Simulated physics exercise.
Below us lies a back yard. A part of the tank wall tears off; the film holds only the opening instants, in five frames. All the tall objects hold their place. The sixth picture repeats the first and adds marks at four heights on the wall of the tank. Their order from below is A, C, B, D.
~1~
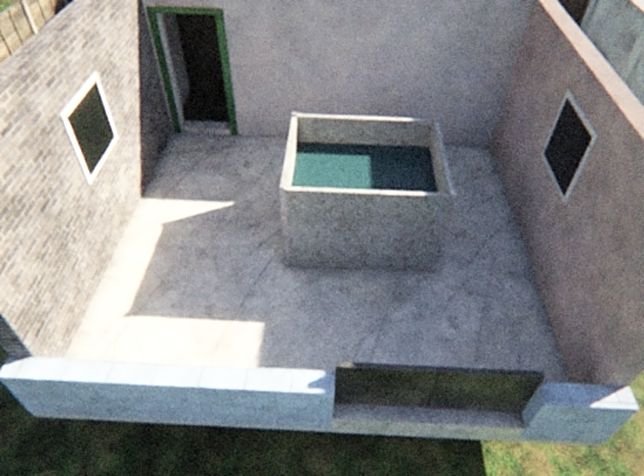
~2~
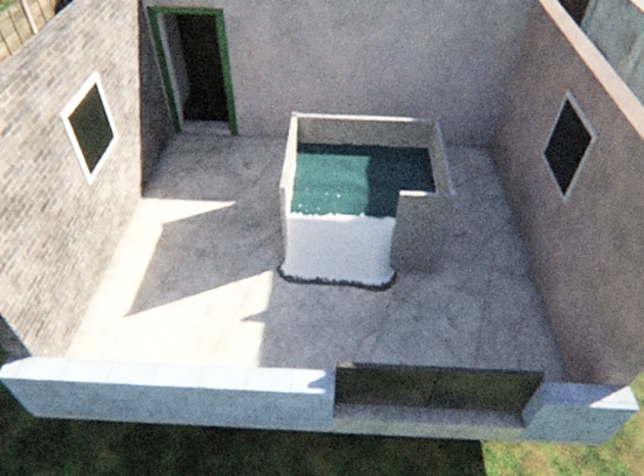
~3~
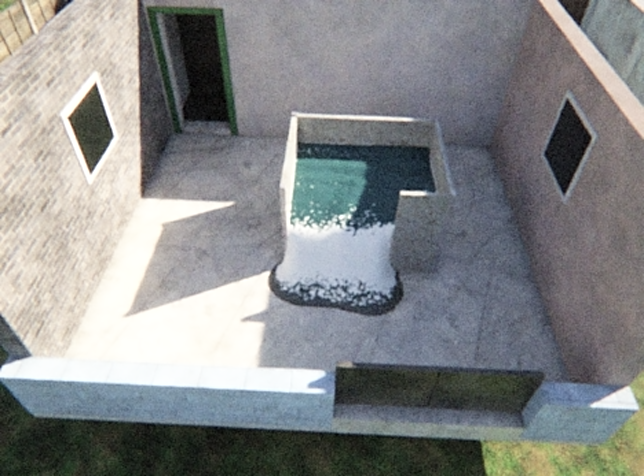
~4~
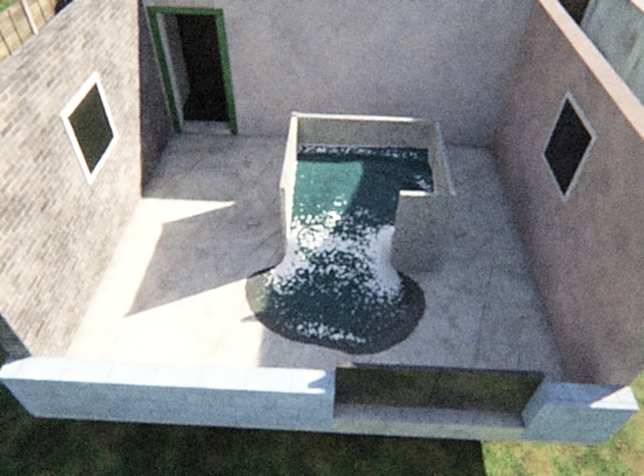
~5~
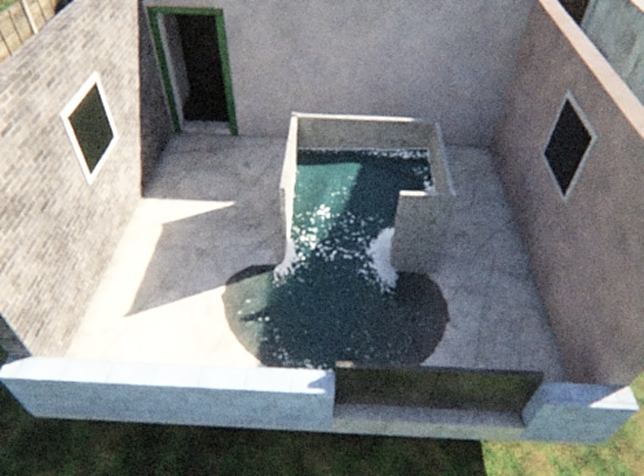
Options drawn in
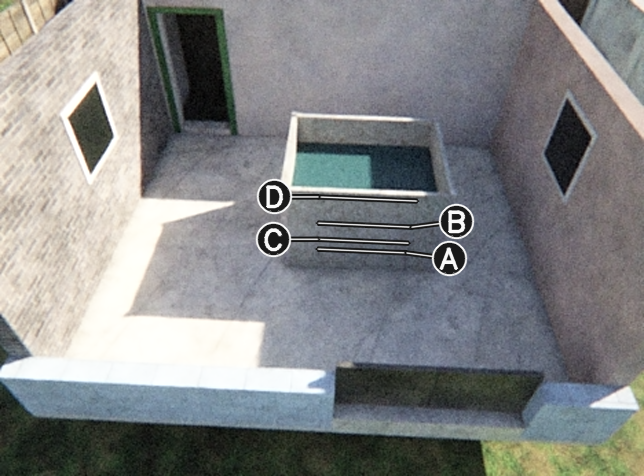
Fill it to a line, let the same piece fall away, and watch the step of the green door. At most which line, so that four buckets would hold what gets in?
C is the one.
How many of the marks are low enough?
Two of the four.
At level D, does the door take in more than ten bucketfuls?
Yes, it does.
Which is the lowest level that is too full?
That would be B.
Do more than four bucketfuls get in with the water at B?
Yes.
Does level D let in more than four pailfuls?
Yes, it does.
In white, A at (362, 250); B at (364, 225); C at (363, 241); D at (367, 198); from the bottom up A, C, B, D.
Choosing A, nothing gets over.
Choosing B, about 7 bucketfuls get in.
Choosing C, a splash gets over, under a bucket.
Choosing D, dozens of bucketfuls pour in.
